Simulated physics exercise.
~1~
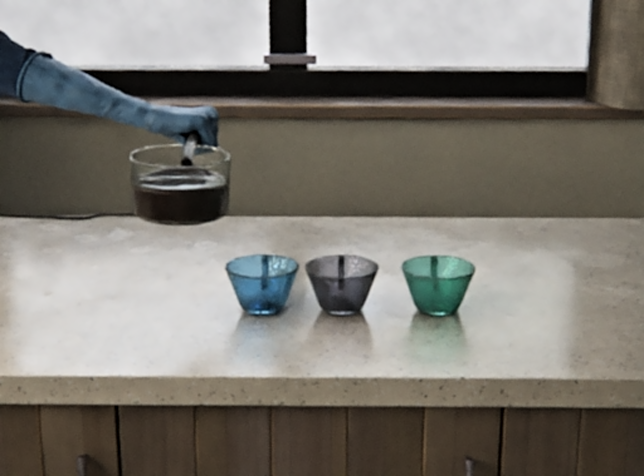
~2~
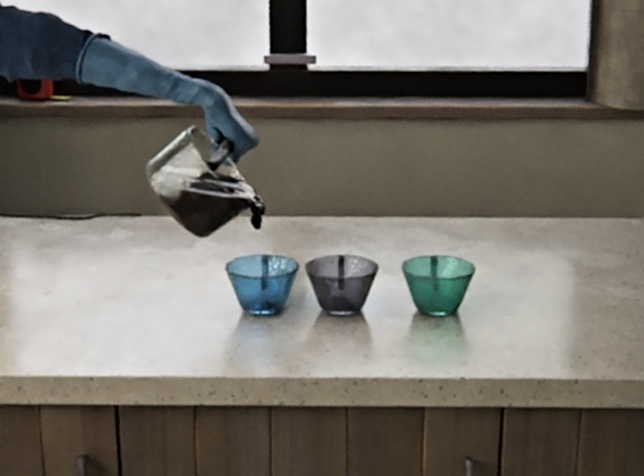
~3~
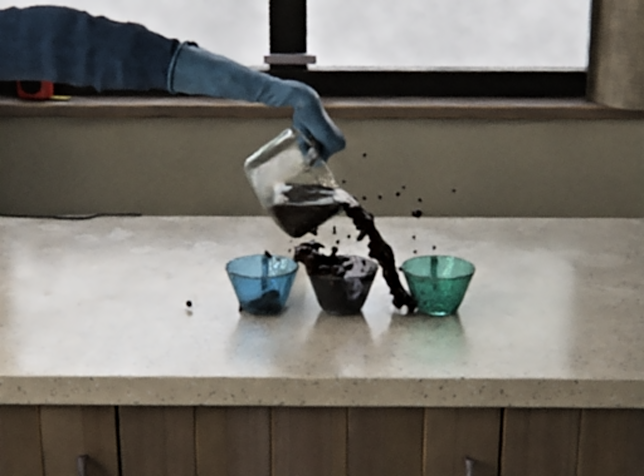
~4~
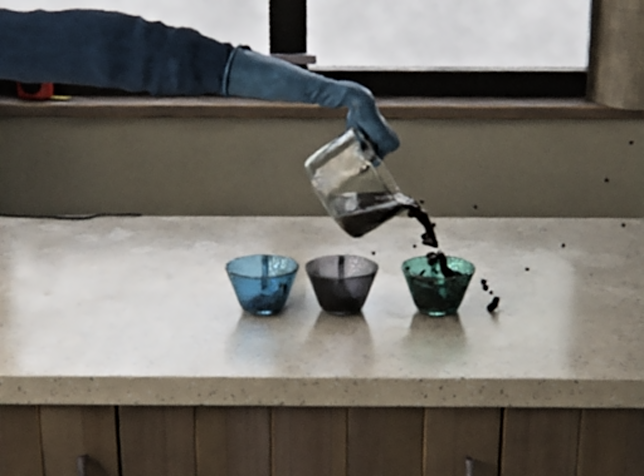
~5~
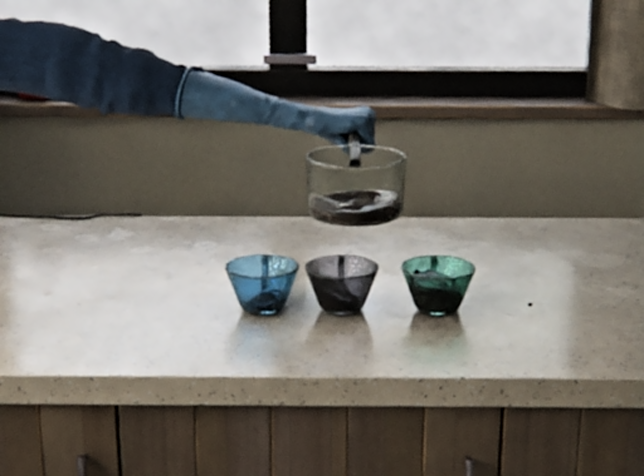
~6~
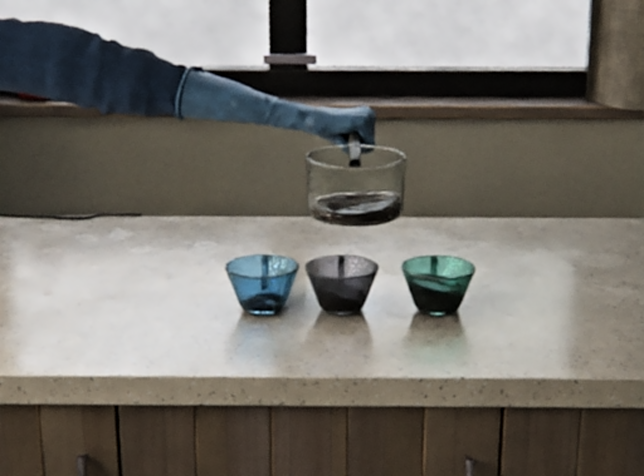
A gloved hand pours dark coffee rightwards along three teacups, then levels the saucepan.
